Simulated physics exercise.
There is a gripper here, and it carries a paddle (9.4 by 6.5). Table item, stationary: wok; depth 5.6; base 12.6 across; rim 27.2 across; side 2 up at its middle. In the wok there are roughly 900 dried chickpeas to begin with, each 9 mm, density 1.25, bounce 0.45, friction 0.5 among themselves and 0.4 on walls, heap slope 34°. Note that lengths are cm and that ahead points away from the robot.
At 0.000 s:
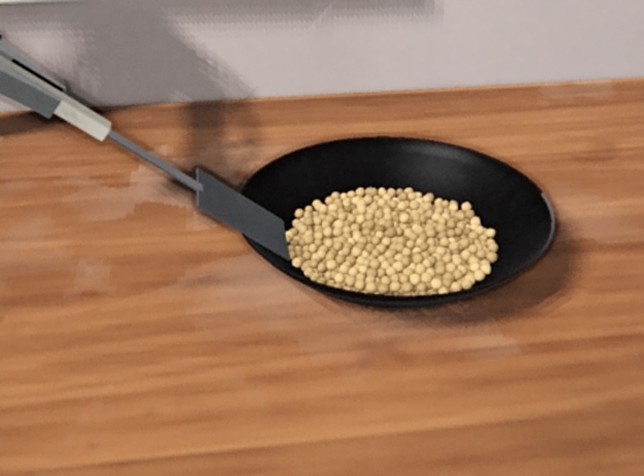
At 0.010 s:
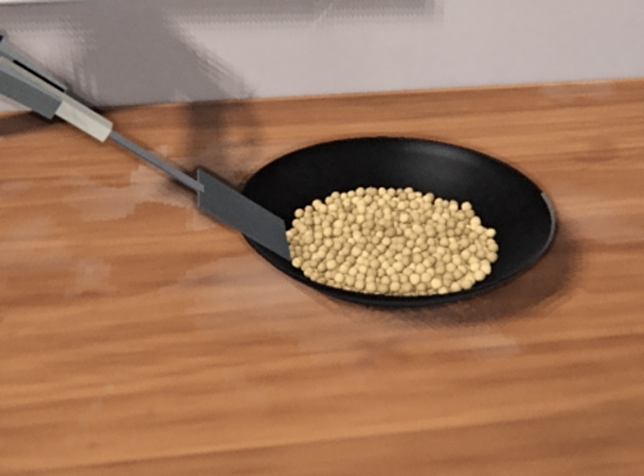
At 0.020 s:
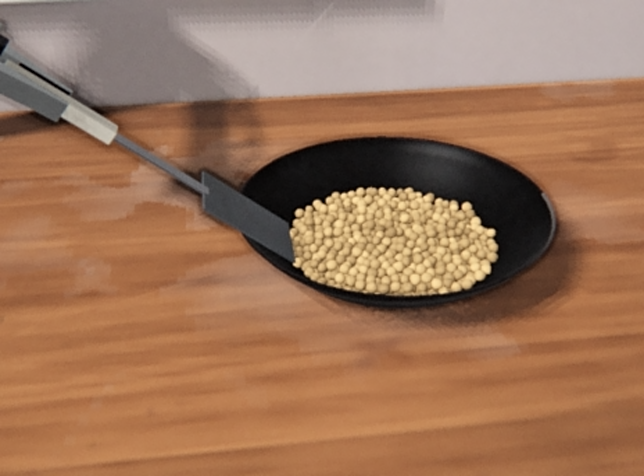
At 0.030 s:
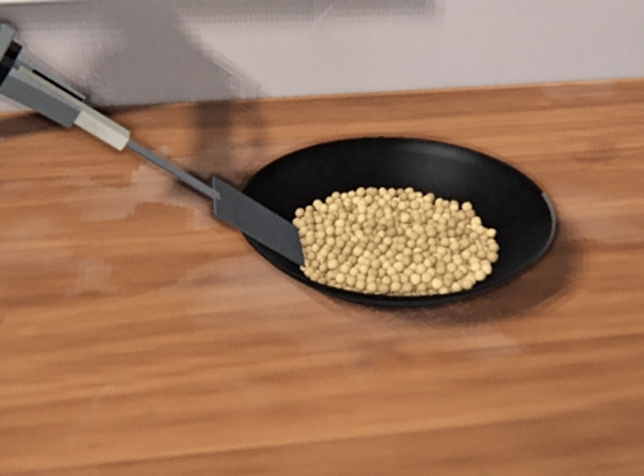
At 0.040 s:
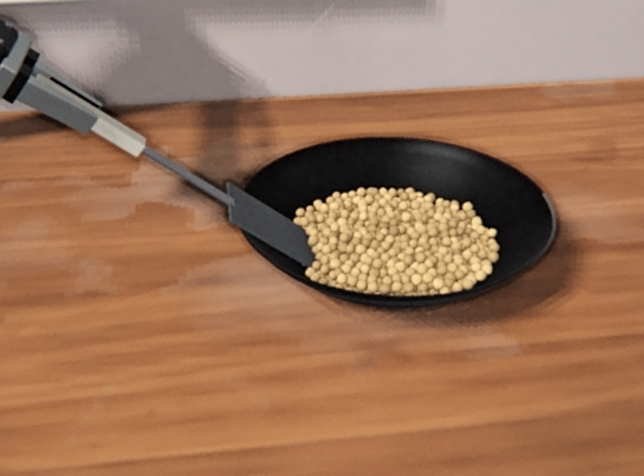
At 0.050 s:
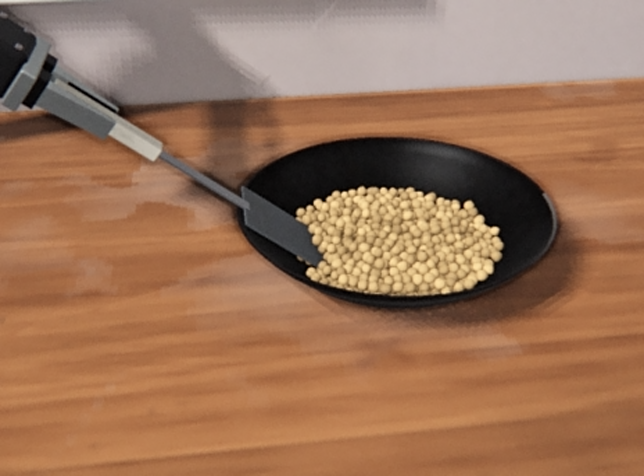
A grey paddle held by a gripper slides slowly right and slightly downward into a black wok of pale chickpeas on a wooden table, pressing into the left edge of the heap, which shifts slightly while the wok stays nearly still.
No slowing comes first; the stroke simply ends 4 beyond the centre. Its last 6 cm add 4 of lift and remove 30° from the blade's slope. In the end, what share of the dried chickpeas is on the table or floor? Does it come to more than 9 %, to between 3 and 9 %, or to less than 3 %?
It comes to between 3 and 9 %.
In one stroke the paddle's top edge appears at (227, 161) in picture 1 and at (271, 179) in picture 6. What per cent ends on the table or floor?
Some 5 percent ends up on the table or floor.
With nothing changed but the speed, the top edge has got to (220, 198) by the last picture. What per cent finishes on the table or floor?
My guess is around 0 percent.
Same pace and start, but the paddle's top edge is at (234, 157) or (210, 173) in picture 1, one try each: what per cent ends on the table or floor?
I'd say near 5 per cent for the first and near 5 per cent for the second.
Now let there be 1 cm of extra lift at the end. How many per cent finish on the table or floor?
It comes to around 0 percent.
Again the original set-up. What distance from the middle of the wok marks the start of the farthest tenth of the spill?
That distance is around 55 cm.
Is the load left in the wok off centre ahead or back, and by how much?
Forward offset: Roughly 3.5 cm.
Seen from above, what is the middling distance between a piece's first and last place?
I'd put it at close to 2 centimetres.
After 0.07 s, sloping 38°, highest piece 5 above the table; 900 in the wok.
After 0.10 s, sloping 29°, highest piece 6 above the table; 900 in the wok.
After 0.31 s, sloping 9°, highest piece 7 above the table; 858 in the wok, 23 on the table or floor, 19 on the blade or in flight.
After 1.36 s, sloping 9°, highest piece 6 above the table; 854 in the wok, 46 on the table or floor.
In the end, 854 in the wok, 46 on the table or floor. That is 5 % on the table or floor.
